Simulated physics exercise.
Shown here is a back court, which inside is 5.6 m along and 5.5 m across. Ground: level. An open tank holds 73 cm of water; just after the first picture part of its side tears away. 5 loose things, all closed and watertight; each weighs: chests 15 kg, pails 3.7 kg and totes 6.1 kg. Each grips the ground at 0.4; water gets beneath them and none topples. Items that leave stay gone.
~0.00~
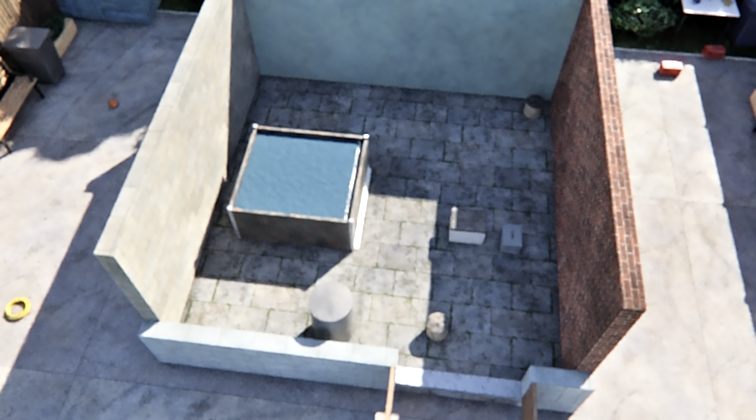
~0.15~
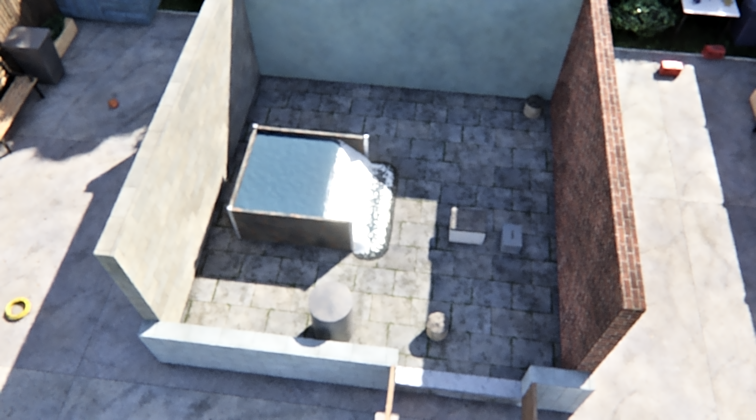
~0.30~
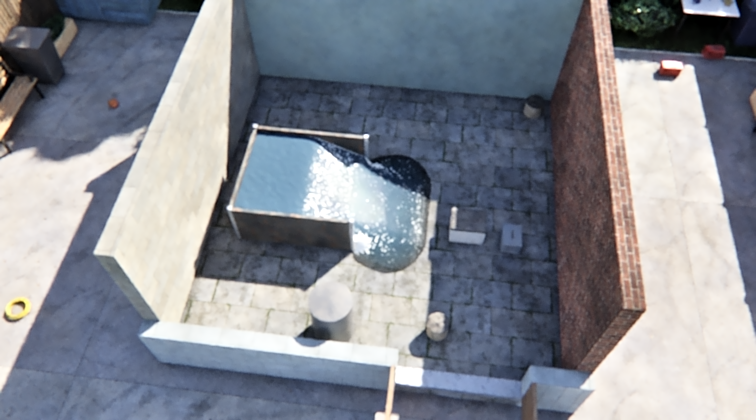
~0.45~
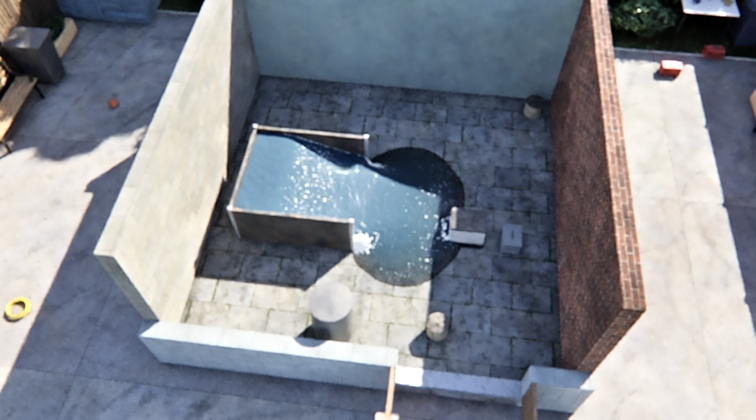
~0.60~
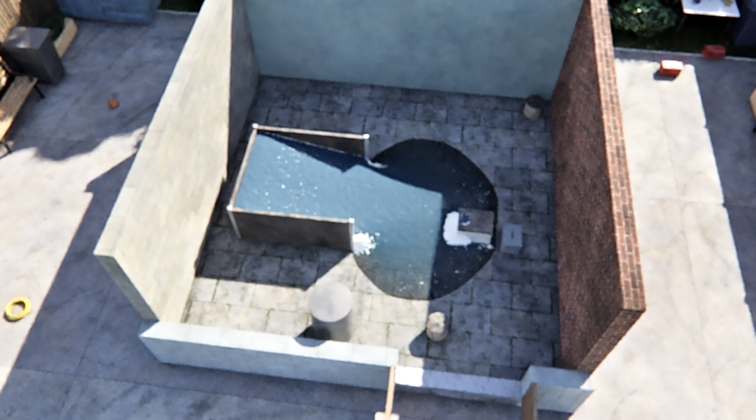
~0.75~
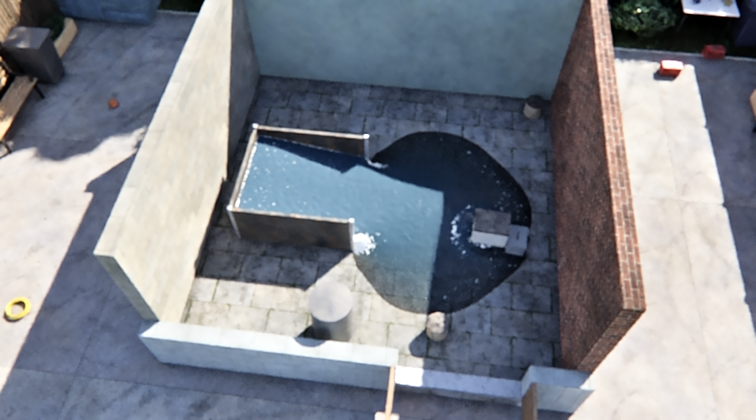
The clip shows a walled, paved court where water pours from the opened right side of a raised tank, spreads across the paving in a widening rounded pool, and pushes a pale box-like object slightly to the right.
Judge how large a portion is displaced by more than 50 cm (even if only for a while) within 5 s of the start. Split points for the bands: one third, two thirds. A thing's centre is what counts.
My call: Two thirds or more.
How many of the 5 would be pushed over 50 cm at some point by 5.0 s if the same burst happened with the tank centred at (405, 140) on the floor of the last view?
Count: 4.
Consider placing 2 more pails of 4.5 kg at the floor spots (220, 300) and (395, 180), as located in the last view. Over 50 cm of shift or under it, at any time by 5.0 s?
In turn: Less, over.
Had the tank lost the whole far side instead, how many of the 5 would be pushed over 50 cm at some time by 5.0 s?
In that case 3 of them.
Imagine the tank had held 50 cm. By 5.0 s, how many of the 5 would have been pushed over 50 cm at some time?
4.
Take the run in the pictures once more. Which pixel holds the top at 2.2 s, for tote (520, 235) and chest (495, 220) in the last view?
First one near (555, 240), second near (527, 232).
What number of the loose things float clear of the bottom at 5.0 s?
Just then, the number is 3.
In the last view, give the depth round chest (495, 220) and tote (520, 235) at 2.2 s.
Roughly 19 and 31 cm.
After 1.1 s 2 of 5 are over 50 cm from their spots; 0 afloat.
After 2.2 s 3 of 5 are over 50 cm from their spots; 3 afloat.
After 3.5 s 4 of 5 are over 50 cm from their spots; 3 afloat.
After 5.0 s 5 of 5 are over 50 cm from their spots, and 5 have been at some point; 3 afloat.
